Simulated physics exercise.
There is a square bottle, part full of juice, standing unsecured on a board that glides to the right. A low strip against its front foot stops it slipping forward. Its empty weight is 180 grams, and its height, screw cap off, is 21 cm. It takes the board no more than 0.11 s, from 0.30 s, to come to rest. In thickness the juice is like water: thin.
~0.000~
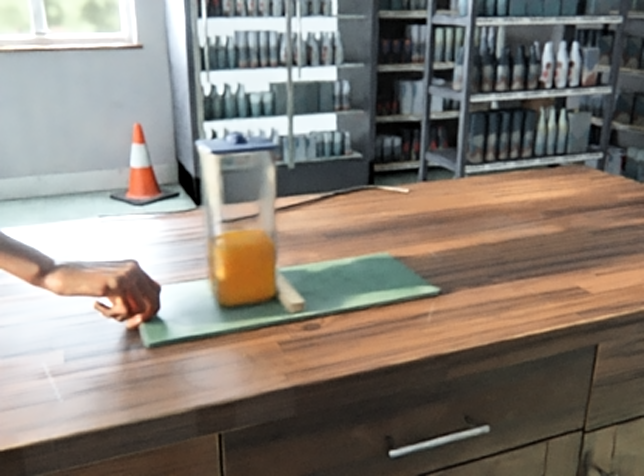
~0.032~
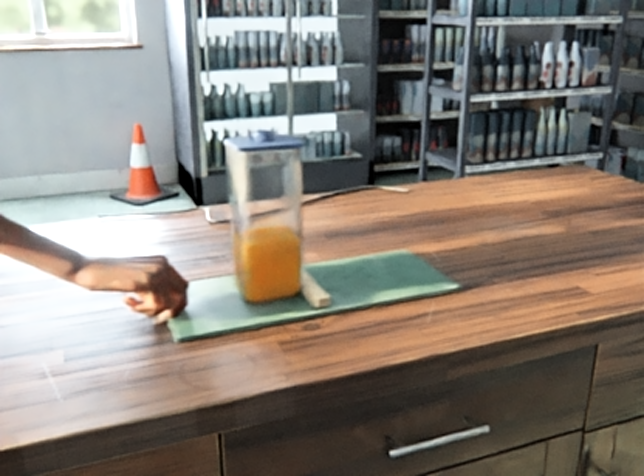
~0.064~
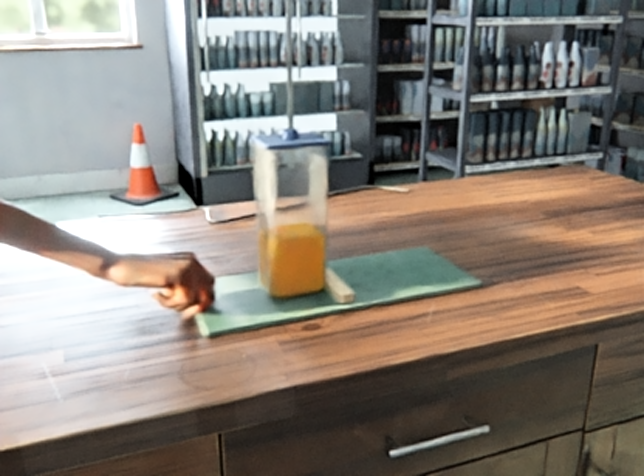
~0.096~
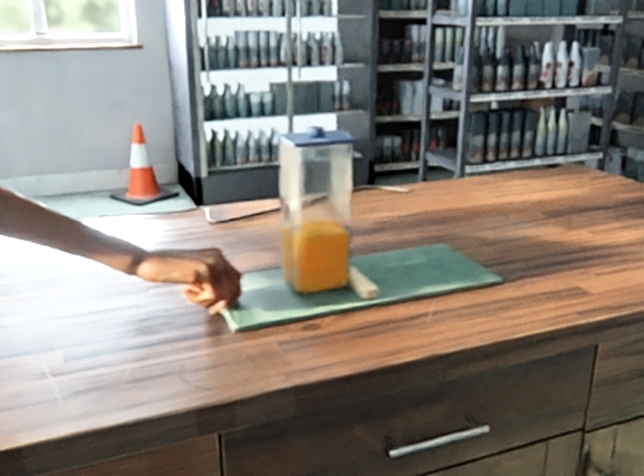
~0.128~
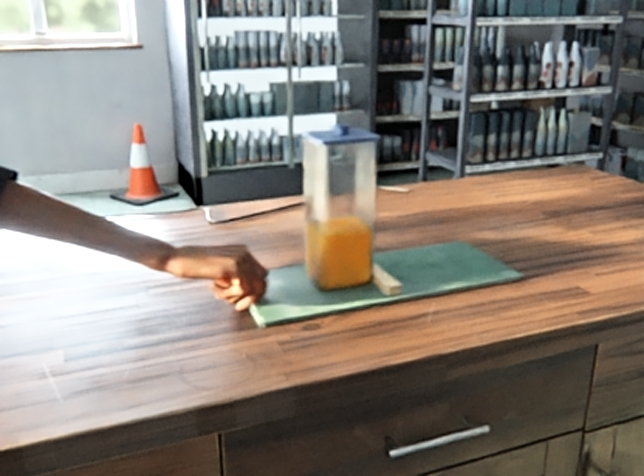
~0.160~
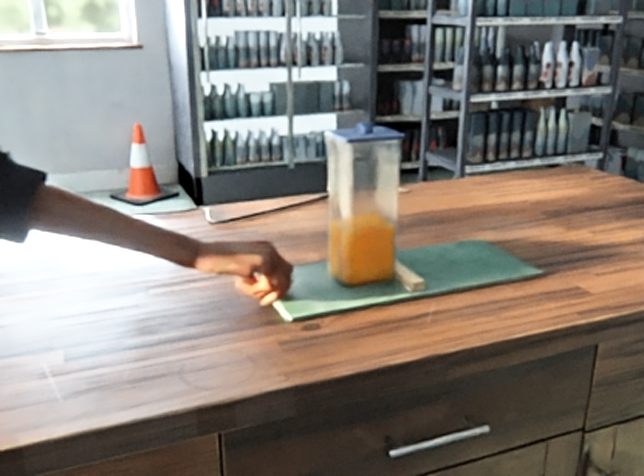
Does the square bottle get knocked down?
Yes, it topples.
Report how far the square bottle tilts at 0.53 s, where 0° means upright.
Measured tilt, approx.: 32 degrees.
Then, 0.41 s in, the board moves at 0.00 m/s; the square bottle leans 11°.
Then, 0.53 s in, the square bottle leans 31°.
Then, 0.69 s in, the square bottle lies on its side.
Then, 0.91 s in, the square bottle lies on its side.
Finally, the square bottle lies on its side.
